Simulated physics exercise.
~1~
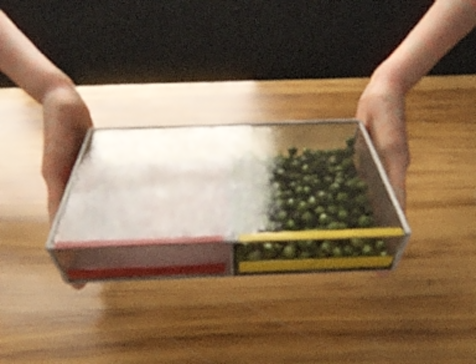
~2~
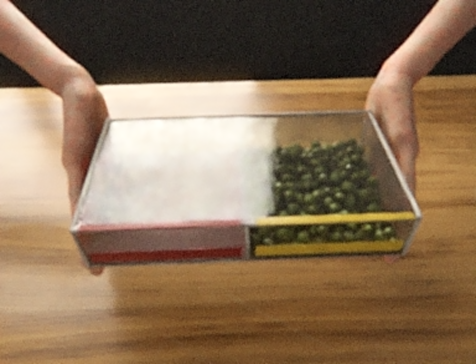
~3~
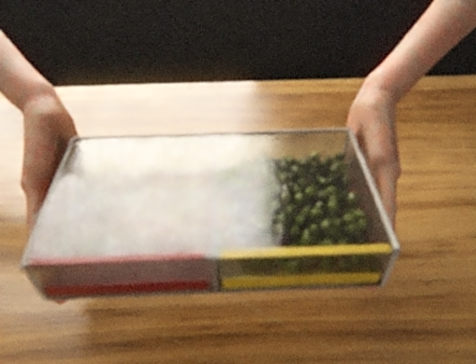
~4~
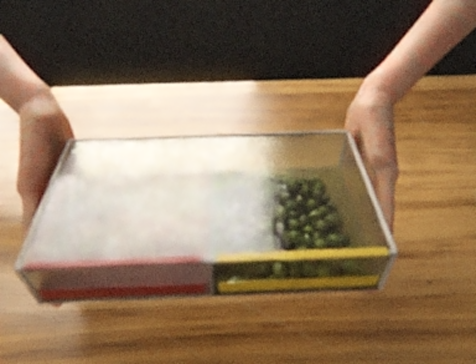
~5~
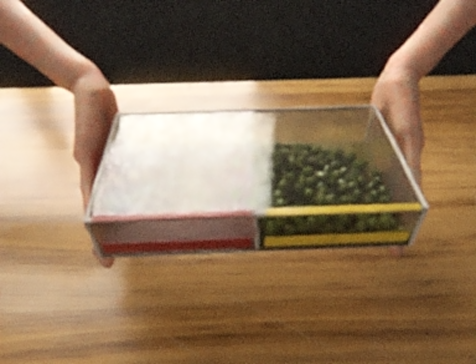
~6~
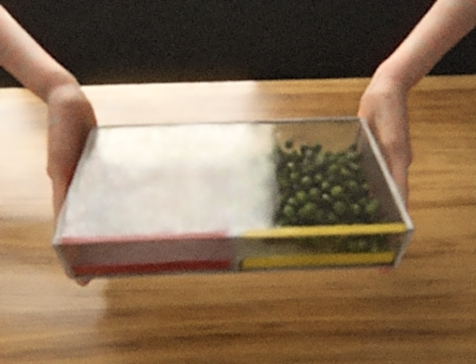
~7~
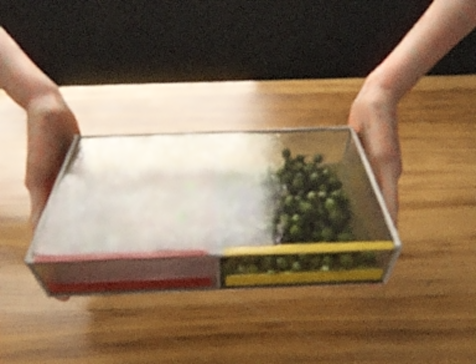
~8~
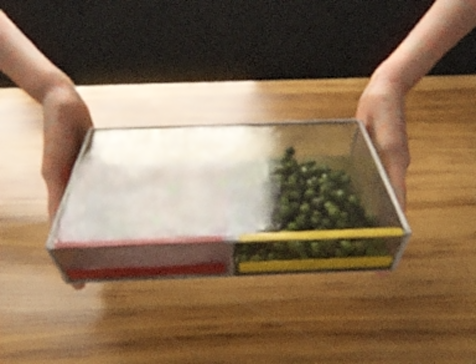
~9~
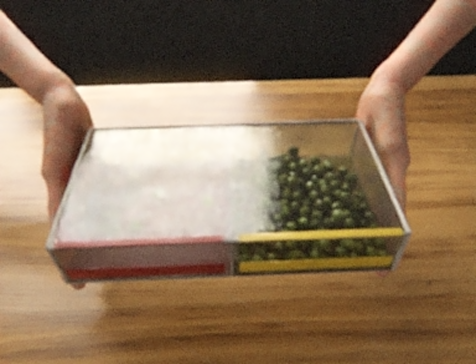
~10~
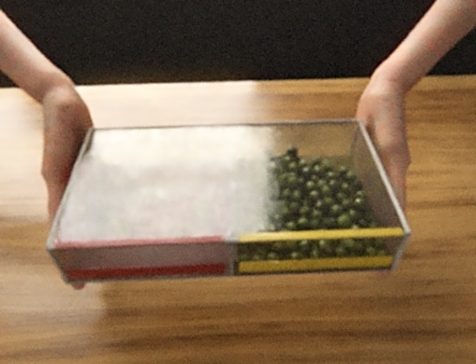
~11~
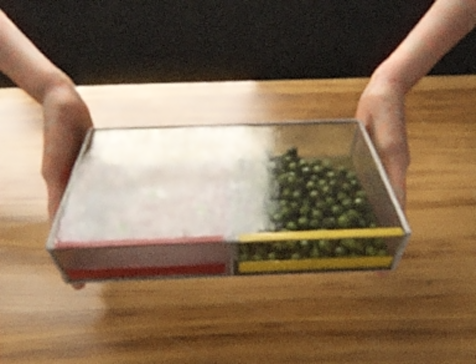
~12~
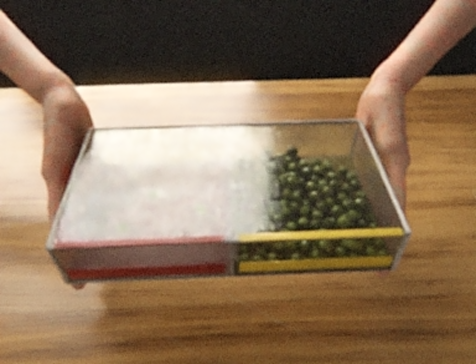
A clear-lidded box, held by two hands above a wooden table, is shaken back and forth between upper right and lower left, its small green olives shifting within the yellow-marked right side, before it stops with them still there and the red-marked left side cloudy white.
